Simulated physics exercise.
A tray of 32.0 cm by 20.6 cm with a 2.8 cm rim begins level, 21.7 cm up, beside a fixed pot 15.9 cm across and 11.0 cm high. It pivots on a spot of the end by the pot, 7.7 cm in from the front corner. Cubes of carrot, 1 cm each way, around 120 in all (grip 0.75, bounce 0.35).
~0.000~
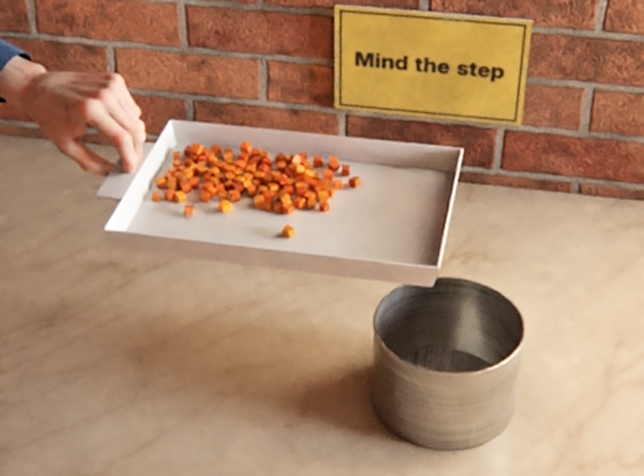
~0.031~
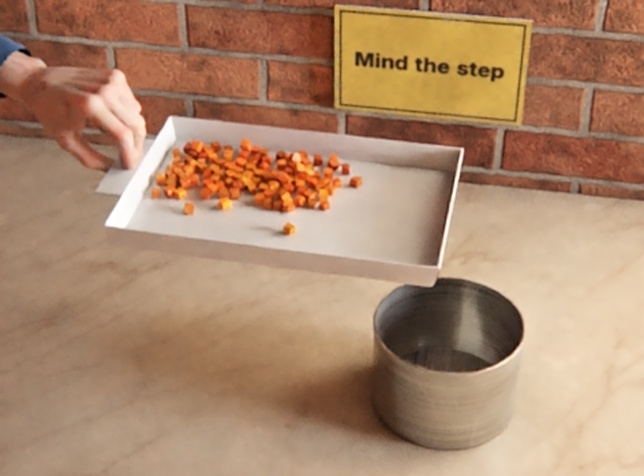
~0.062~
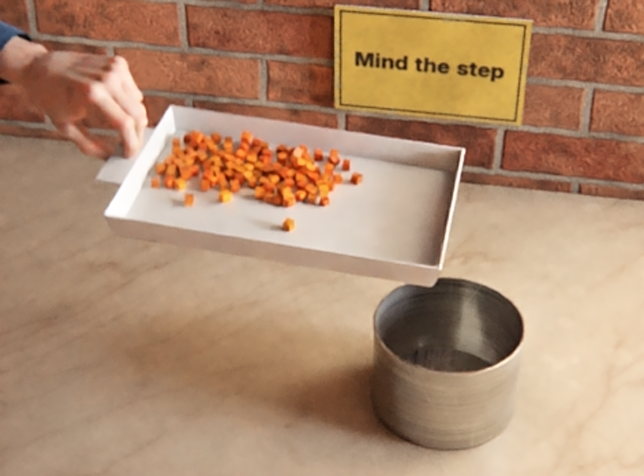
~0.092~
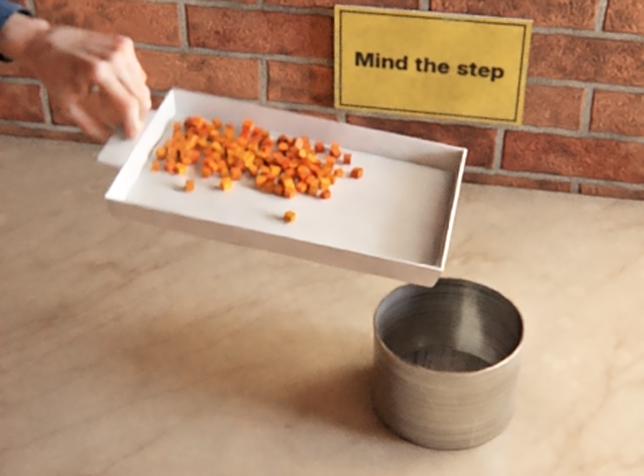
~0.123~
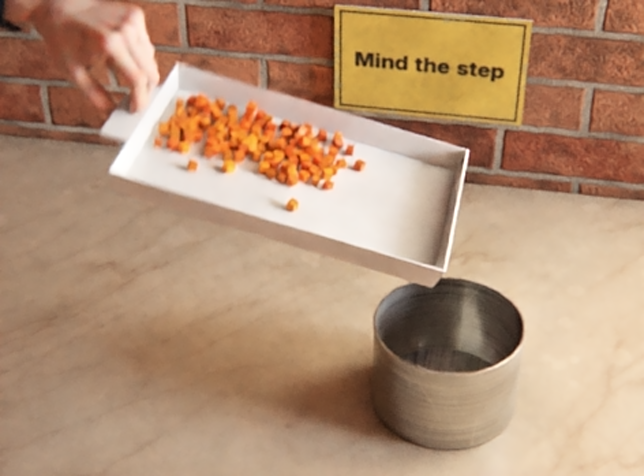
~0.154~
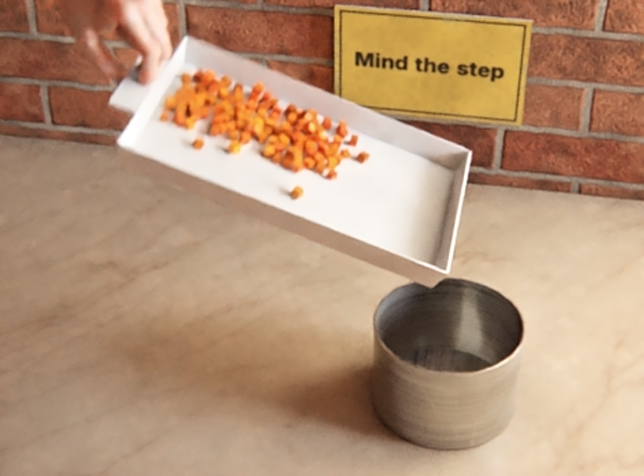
The footage shows a hand gripping the left end of a white tray of small orange cubes beside a metal pot, then raising that end steadily into a clear slant while the cubes shift slightly across the tray.
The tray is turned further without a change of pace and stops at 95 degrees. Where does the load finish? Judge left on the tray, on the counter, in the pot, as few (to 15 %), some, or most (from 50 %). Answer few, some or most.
Tray: Few, counter: Most, pot: Few.
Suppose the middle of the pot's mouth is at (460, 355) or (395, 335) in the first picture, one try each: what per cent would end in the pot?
About 5 and 0 per cent.
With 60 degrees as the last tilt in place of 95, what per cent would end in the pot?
In that case some 5 per cent.
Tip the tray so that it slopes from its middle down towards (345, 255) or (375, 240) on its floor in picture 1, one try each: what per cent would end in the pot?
About 5 and 10 per cent.
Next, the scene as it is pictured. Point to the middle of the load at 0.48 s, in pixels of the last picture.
At about (460, 85).
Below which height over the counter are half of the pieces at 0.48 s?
About 36 cm.
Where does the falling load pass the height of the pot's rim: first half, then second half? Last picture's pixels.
At about (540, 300), then at (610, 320).
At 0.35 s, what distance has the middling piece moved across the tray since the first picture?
Roughly 1 cm.
After 0.35 s, tilt 59 degrees; the tray holds 100 %, the pot 0 %.
After 0.48 s, tilt 85 degrees; the tray holds 100 %, the pot 0 %.
After 0.74 s, tilt 95 degrees; the tray holds 0 %, the pot 5 %.
By 2.0 s all is still; tray 0 %, counter 95 %, pot 5 %.
